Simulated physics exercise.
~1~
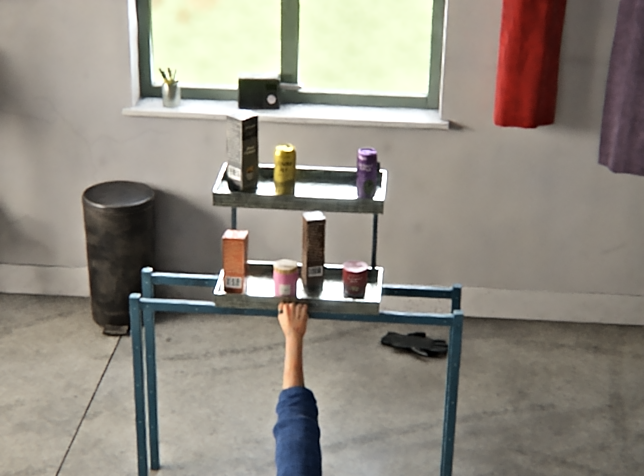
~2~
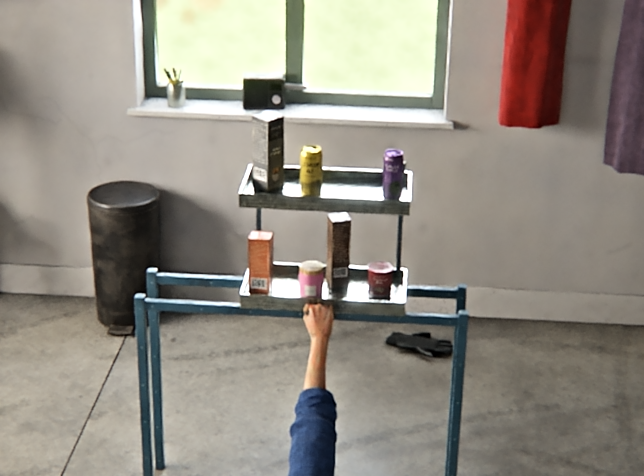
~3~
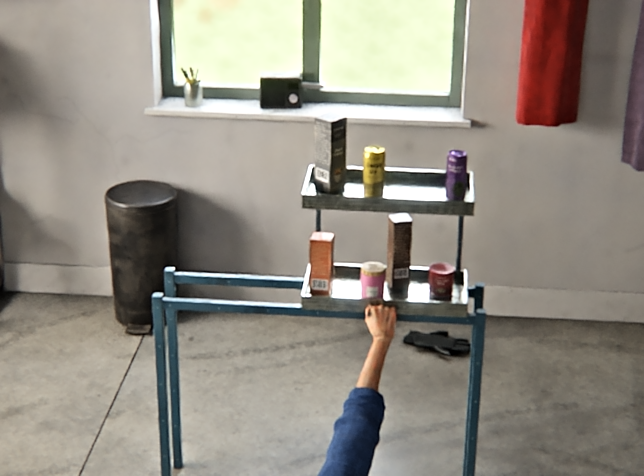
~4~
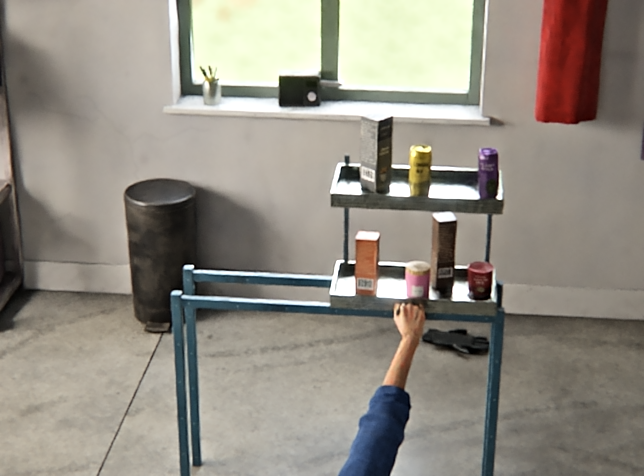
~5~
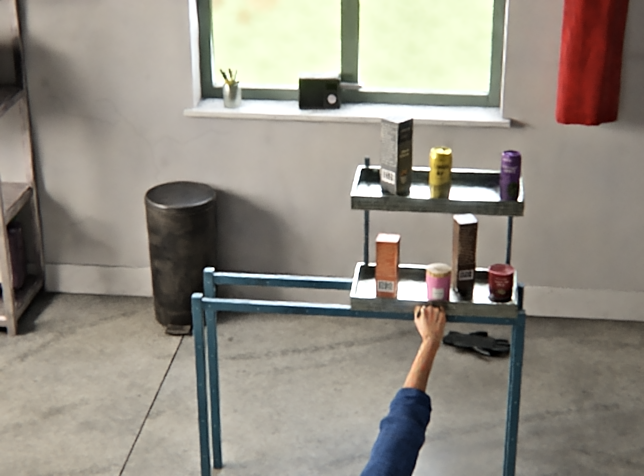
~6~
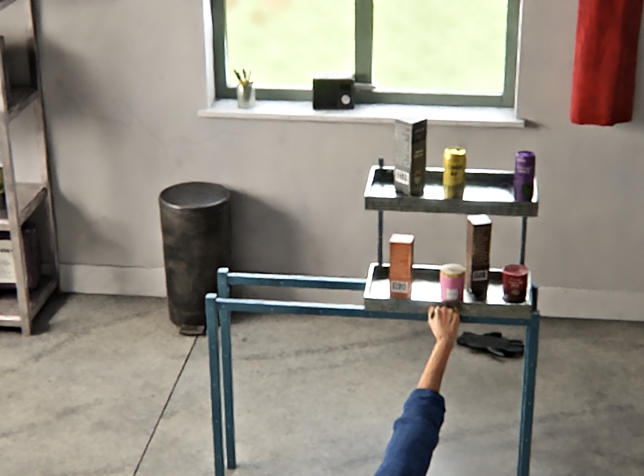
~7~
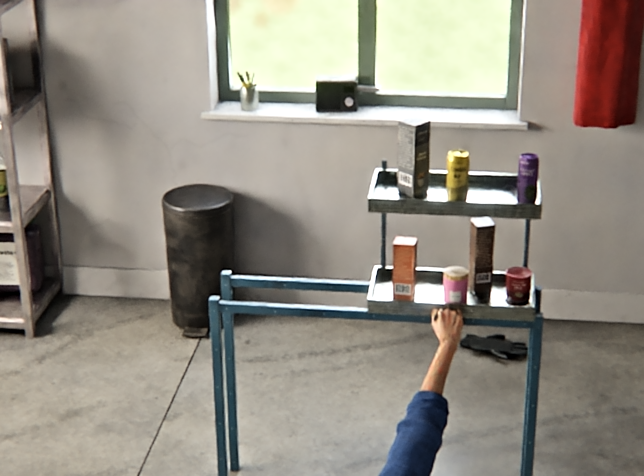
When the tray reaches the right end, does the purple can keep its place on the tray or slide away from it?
The purple can keeps its place on the upper level of the tray and is still standing there at the end.
The footage shows a hand pushing a two-level tray of cartons, cans and other containers rightward along blue rails as the camera pans slightly left. The tray stops at the right end, where several items shift slightly right on it, and everything finishes upright.
